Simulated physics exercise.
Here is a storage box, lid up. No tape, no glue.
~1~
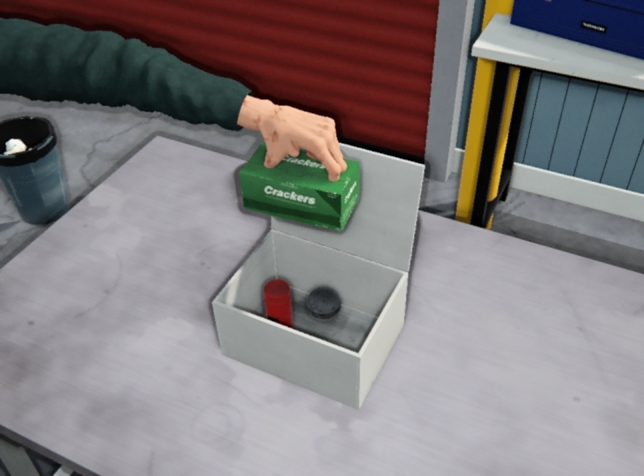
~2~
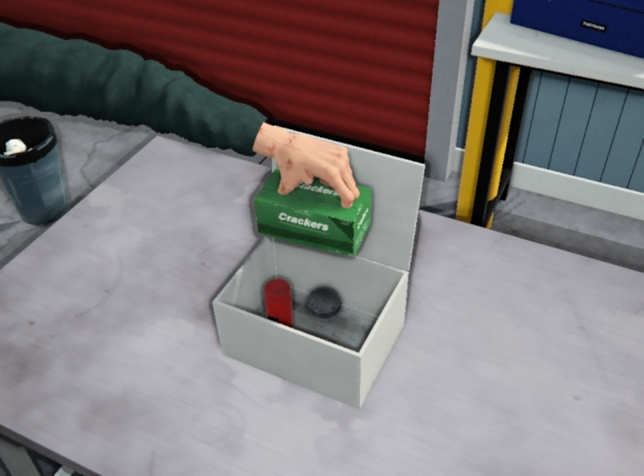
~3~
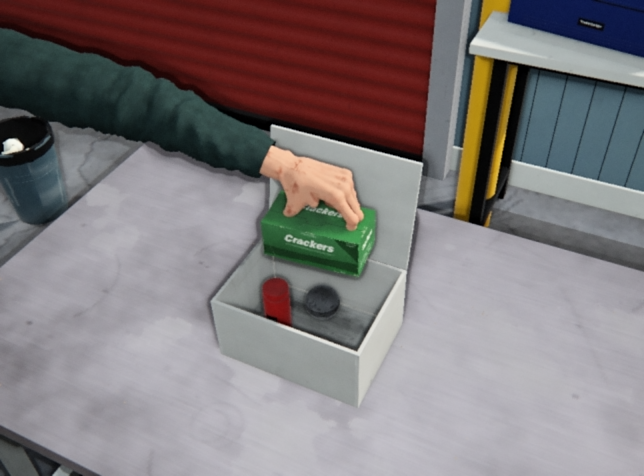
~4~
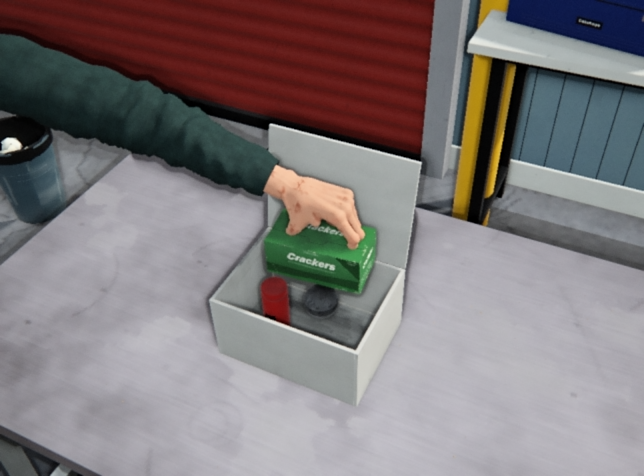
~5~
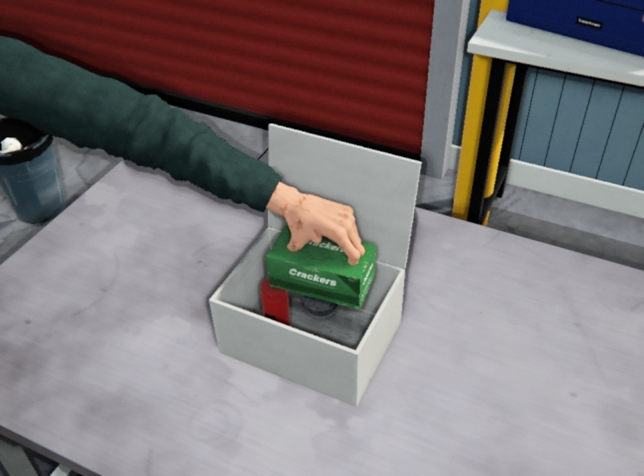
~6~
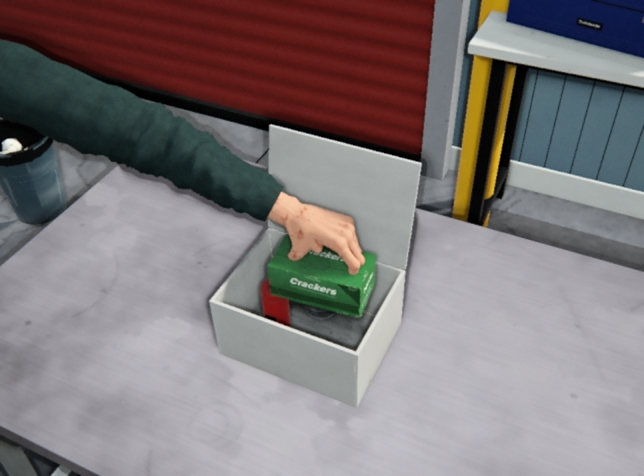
The clip shows a hand in a dark green sleeve holding a green crackers carton above an open box containing a red object and a dark round one, then moving it slightly right and lowering it into the box.
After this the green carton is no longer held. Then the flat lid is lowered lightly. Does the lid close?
In the end the lid will not close.
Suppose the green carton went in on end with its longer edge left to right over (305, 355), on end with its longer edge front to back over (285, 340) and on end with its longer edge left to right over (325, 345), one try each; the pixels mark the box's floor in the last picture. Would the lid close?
First try: It is held up; second try: It closes; third try: It will not close.
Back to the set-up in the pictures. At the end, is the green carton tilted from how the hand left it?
It tips.
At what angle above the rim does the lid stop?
Some 45° above the rim.
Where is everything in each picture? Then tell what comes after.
Still above its spot; green carton (301, 186); grey ball (324, 304), in the first picture.
Still above its spot; green carton (314, 212); grey ball (324, 303), in the second picture.
Still above its spot; green carton (319, 233); grey ball (322, 302), in the third picture.
Still above its spot; green carton (321, 251); grey ball (321, 301), in the fourth picture.
Still above its spot; green carton (322, 266), in the fifth picture.
In place under the hand; green carton (322, 275), in the sixth picture.
Then, 0.50 s on from there, green carton on its side near (358, 300).
Then, 1.40 s on from there, lid 76° above the rim; green carton on its side near (369, 303); grey ball shifted a little.
Then, 3.10 s on from there, lid 50° above the rim; green carton on its side near (366, 306); grey ball shifted a little.
In the end, lid 46° above the rim; toppled in the box, green carton; moved from the start, grey ball; red shaker unmoved. At the end, from the last picture's camera, green carton near (365, 307).
